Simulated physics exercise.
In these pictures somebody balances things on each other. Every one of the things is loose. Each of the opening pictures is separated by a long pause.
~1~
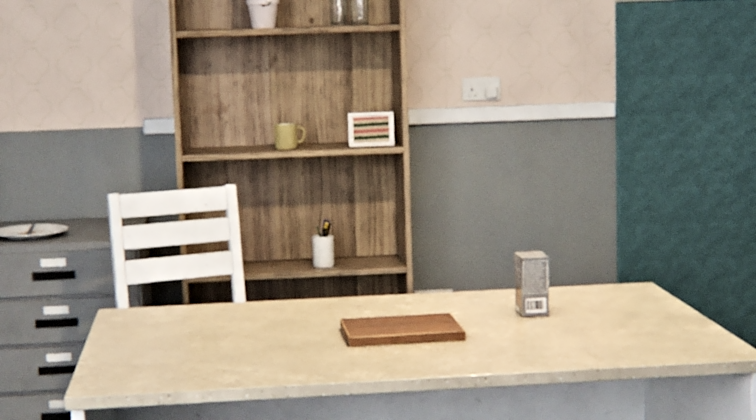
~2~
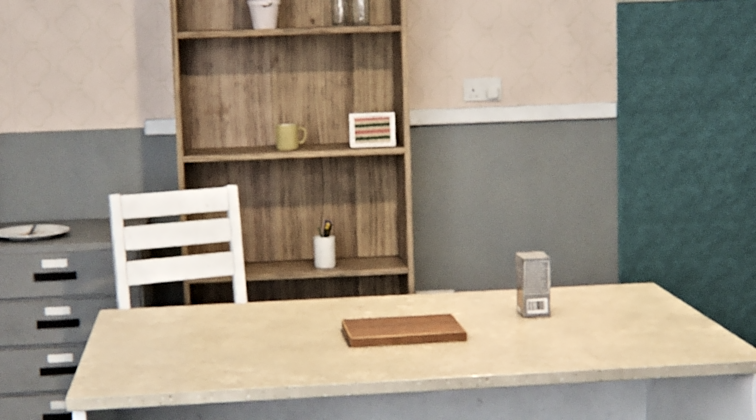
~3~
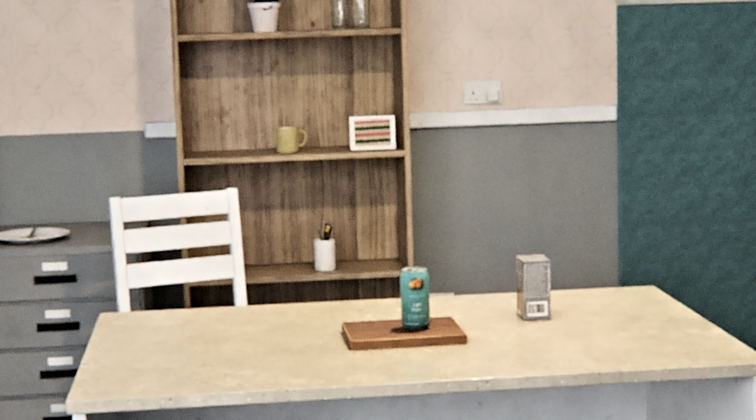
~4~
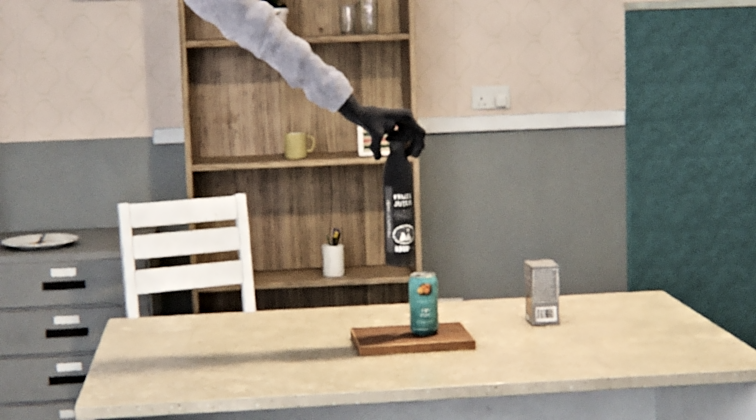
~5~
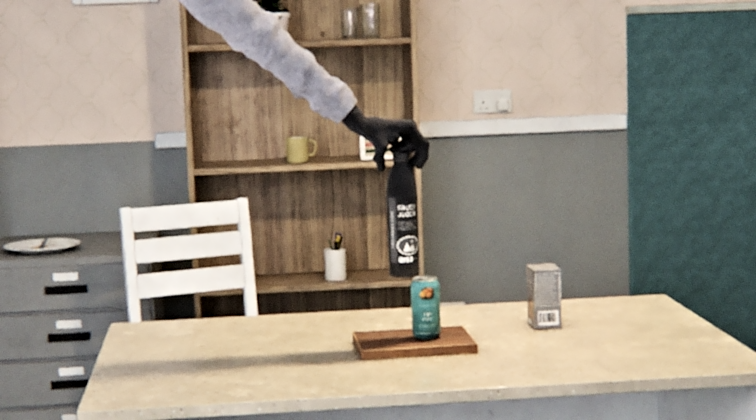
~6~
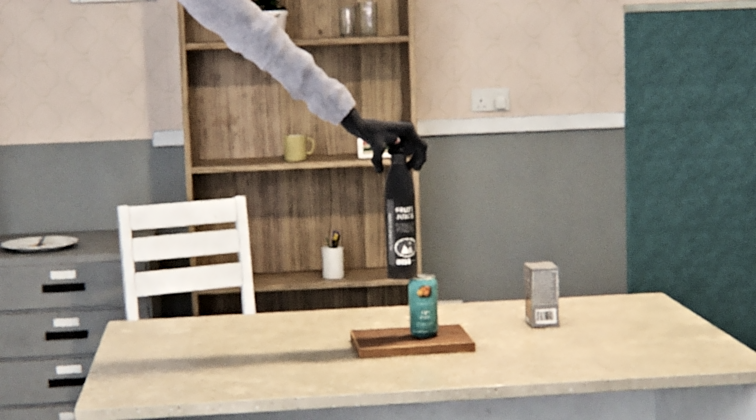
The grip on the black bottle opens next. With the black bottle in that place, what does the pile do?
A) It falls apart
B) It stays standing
Answer: A.
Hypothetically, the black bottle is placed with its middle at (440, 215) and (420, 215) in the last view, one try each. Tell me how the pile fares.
Well, the first time it falls over, and the second time it stays steady.
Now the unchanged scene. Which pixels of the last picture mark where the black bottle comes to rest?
Somewhere around (262, 339) in the last picture.
Then, 0.50 s on from there, black bottle now fallen.
Then, 0.80 s on from there, things are still on the move.
In the end, fallen, black bottle; the other 3 unmoved. At the end, from the last picture's camera, black bottle near (262, 339). The pile gives way.
